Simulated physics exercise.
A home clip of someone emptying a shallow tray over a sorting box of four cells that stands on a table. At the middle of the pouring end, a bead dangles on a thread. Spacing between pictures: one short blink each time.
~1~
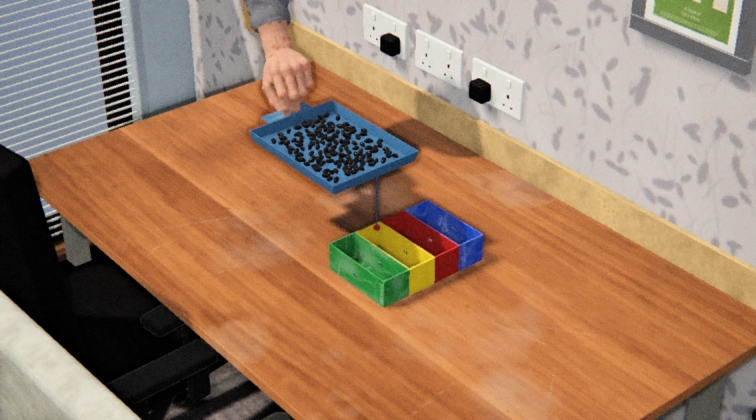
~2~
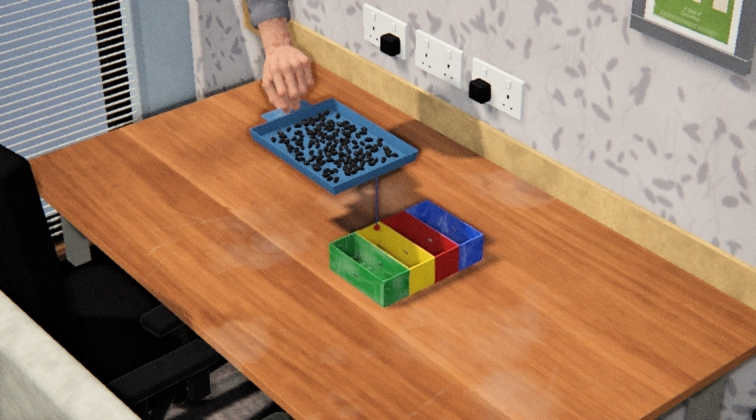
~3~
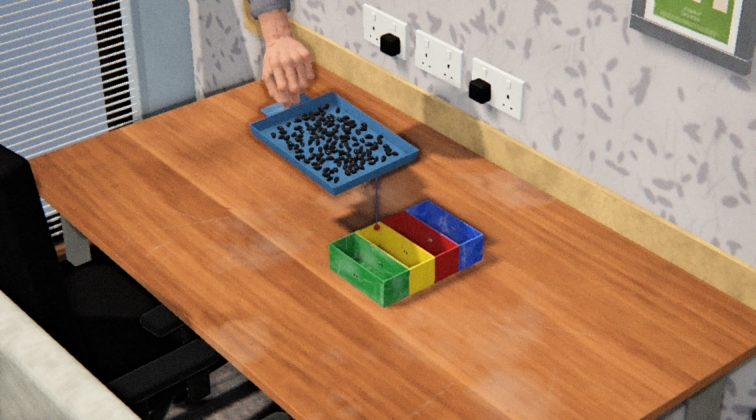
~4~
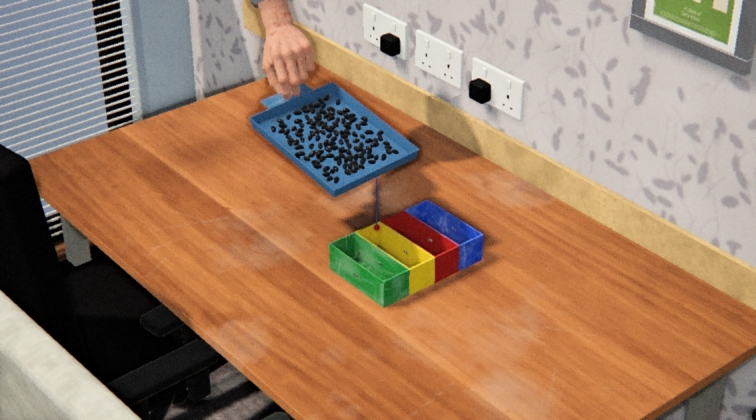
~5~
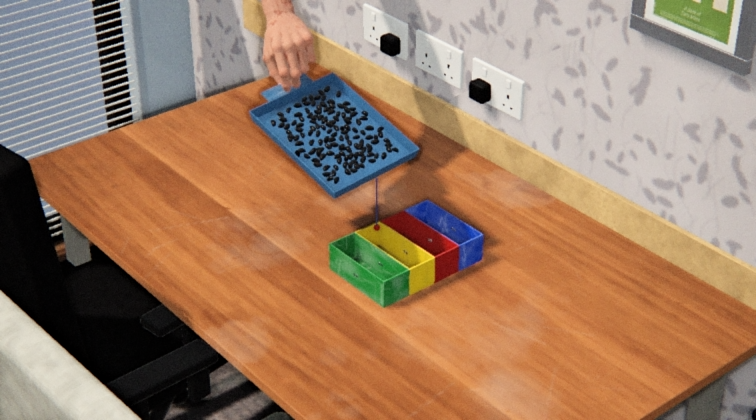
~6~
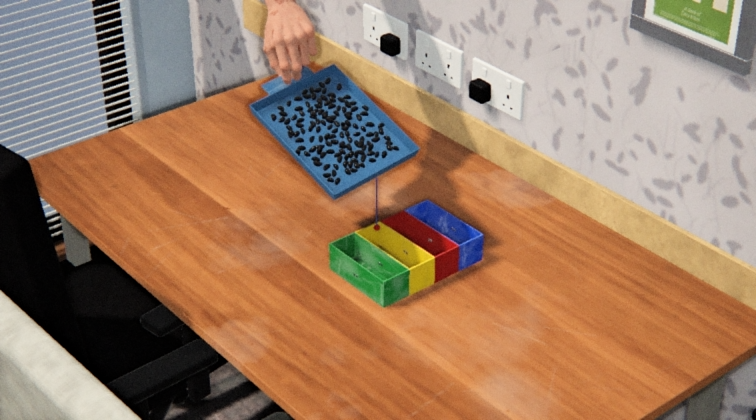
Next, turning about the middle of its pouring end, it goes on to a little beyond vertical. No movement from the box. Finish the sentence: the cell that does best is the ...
... Green cell.
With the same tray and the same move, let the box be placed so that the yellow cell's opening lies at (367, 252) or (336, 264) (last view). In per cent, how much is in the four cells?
The first comes to 90 percent and the second to 100 percent.
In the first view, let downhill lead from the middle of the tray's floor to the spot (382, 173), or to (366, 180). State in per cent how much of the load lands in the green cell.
In order, some 10 % and some 30 %.
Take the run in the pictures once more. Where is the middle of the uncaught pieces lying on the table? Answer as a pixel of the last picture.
At about (331, 295).
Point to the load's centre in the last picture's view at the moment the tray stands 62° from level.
Somewhere about (348, 156).
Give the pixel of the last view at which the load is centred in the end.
About (359, 281).
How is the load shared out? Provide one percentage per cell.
The green cell holds 40 %, the yellow cell 10 %, the red cell 0 % and the blue cell 0 %.
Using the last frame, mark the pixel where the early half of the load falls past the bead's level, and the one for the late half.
First part (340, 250), rest (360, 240).
Shortly afterwards, tray tipped steeply; the whole lot on the tray.
Next, tray tipped right over; all but a few on the tray; only a few in the green cell; only a few in the red cell; only a few falling or outside the box.
Some moments later, tray tipped past a quarter turn; near a third in the green cell; a little in the yellow cell; only a few in the red cell; near half falling or outside the box.
In the end, tray tipped past a quarter turn; near a third in the green cell; a little in the yellow cell; only a few in the red cell; none at all in the blue cell; near half outside the box.
